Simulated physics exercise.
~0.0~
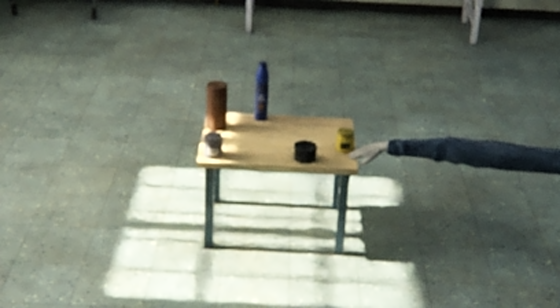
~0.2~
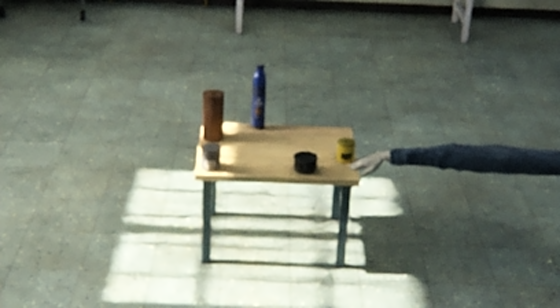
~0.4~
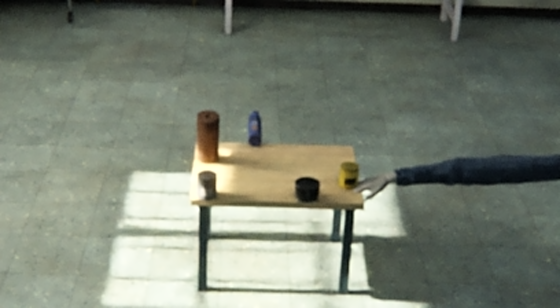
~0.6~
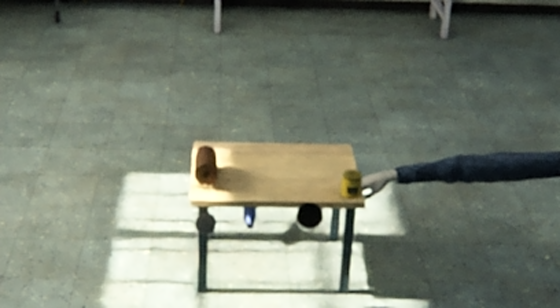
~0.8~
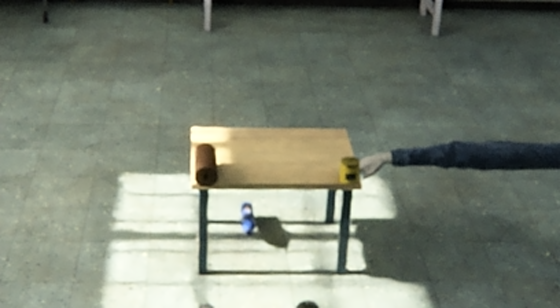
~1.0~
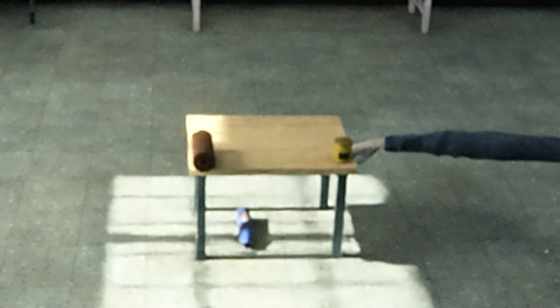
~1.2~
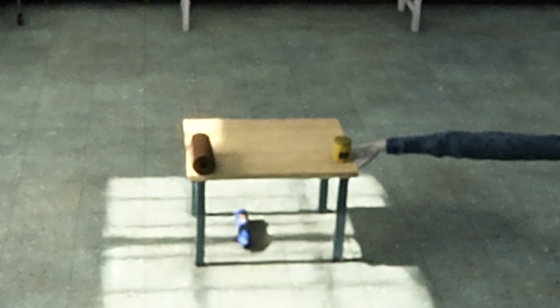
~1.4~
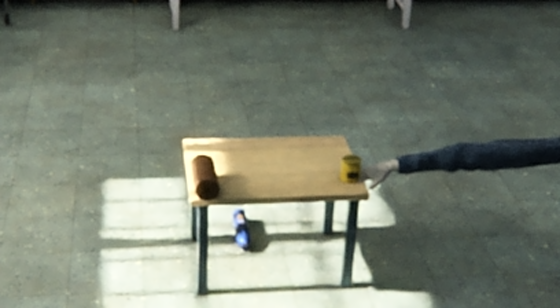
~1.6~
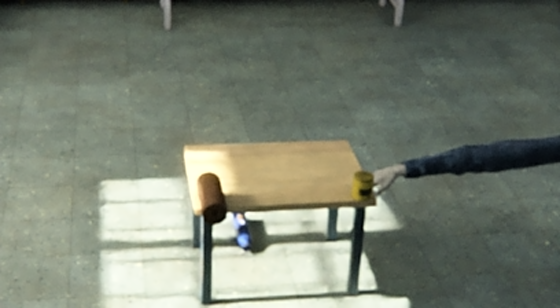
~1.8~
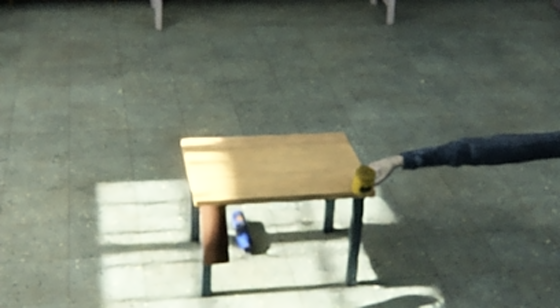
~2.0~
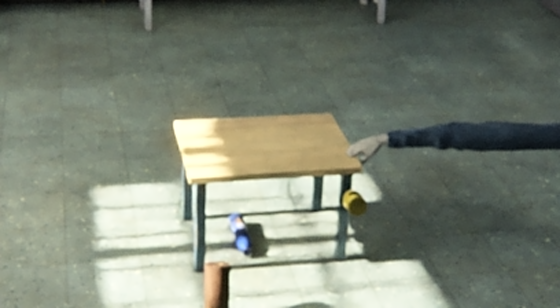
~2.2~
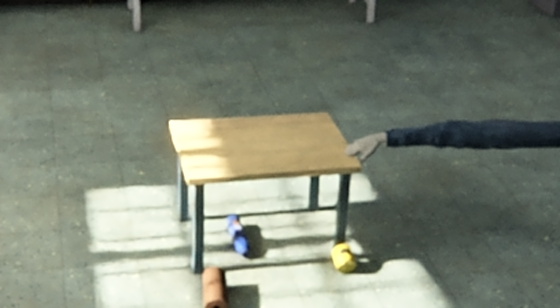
A small wooden table holding five objects is jolted on a tiled floor while a sleeved arm reaches in from the right, its hand at the table's edge. The blue bottle topples and drops off, and the black tub and grey jar fall from the near side as well. The brown roll tips onto its side but stays on top with the yellow jar as the table shifts again. Then the roll slips off the near edge, and the yellow jar drops after it. The tabletop ends bare, with the roll, bottle and yellow jar lying on the sunlit floor.
